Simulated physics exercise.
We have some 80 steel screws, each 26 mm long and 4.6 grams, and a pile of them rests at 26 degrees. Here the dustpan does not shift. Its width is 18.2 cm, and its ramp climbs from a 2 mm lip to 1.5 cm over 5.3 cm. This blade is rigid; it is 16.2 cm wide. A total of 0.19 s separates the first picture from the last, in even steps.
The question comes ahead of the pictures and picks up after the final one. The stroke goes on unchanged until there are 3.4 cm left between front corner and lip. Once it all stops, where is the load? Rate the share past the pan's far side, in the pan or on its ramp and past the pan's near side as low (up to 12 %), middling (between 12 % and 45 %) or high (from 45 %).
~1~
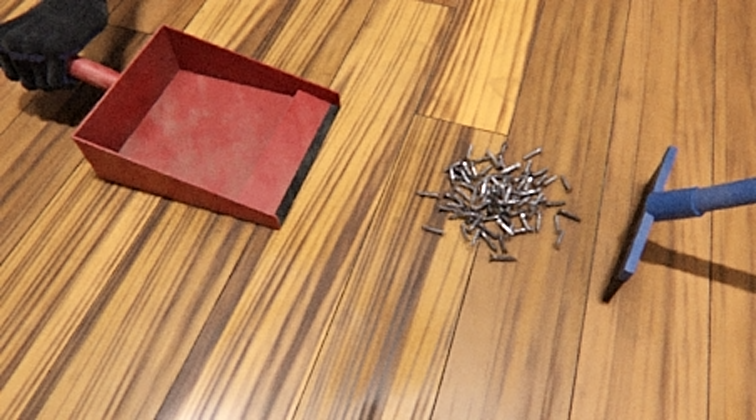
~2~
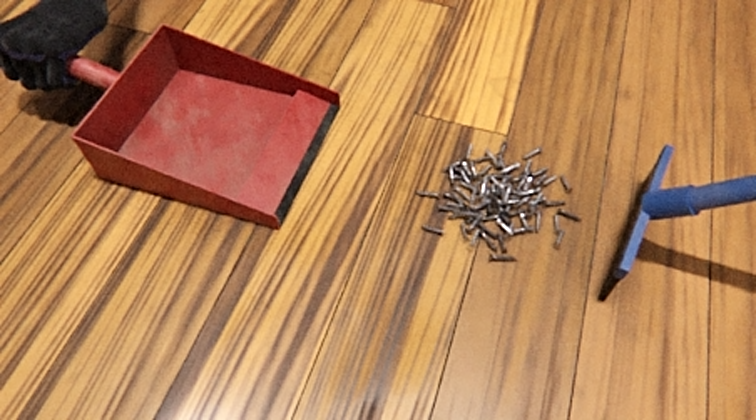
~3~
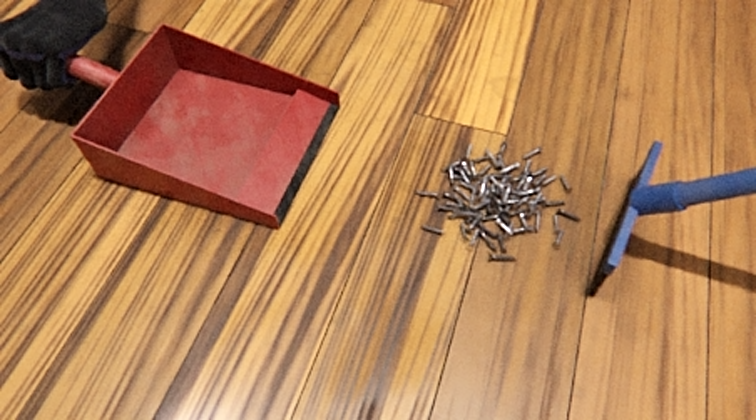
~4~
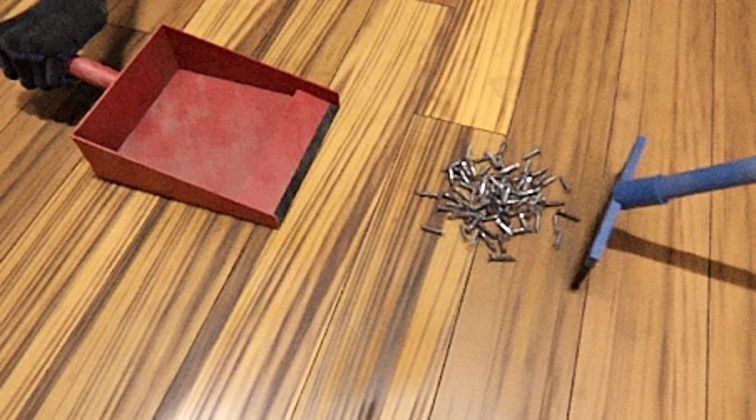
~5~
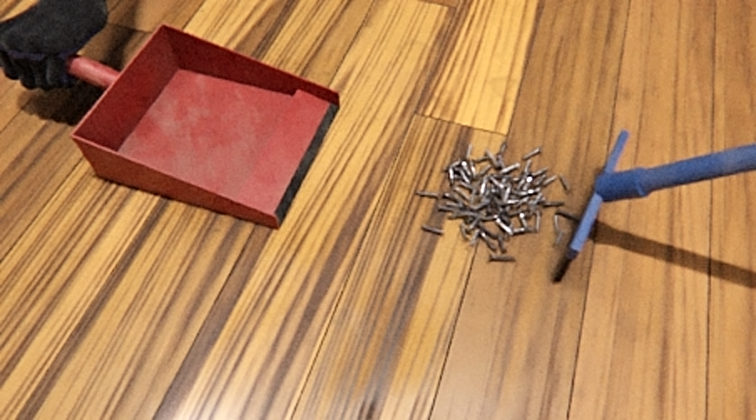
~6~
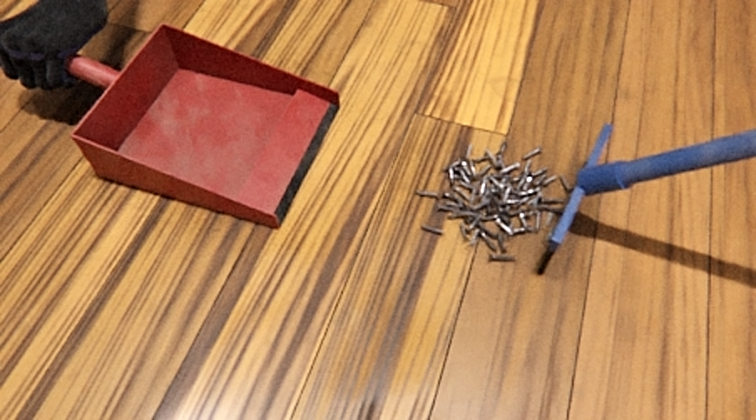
Shares - far side: Middling; pan: Low; near side: Low.
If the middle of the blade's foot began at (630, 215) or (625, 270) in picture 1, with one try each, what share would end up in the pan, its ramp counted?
First try about 5 per cent, second about 5 per cent.
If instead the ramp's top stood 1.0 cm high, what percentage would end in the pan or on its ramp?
Something like 5 per cent, ramp included.
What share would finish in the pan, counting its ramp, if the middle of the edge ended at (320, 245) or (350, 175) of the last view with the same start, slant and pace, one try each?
Roughly 0 per cent for the first try and 0 per cent for the second.
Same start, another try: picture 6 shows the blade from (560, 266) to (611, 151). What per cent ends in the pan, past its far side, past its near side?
Pan: 0, far side: 10, near side: 0.
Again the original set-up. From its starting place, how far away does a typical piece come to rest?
20 cm or so.
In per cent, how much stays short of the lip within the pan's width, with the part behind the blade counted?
About 70 per cent.
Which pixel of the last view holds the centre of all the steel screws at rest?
Centre at rest, approx.: (346, 133) px.
Then, 0.26 s after the last picture, middle of the blade 17 cm from the lip; 0 % over the lip, far side 5 %, near side 0 %.
Then, 0.43 s after the last picture, middle of the blade 9 cm from the lip; 0 % over the lip, far side 15 %, near side 0 %.
Then, 0.73 s after the last picture, middle of the blade 5 cm from the lip; 5 % over the lip, far side 20 %, near side 0 %.
In the end, far side 20 %, pan 5 %, near side 0 %, in front of the lip or behind the blade 70 %.
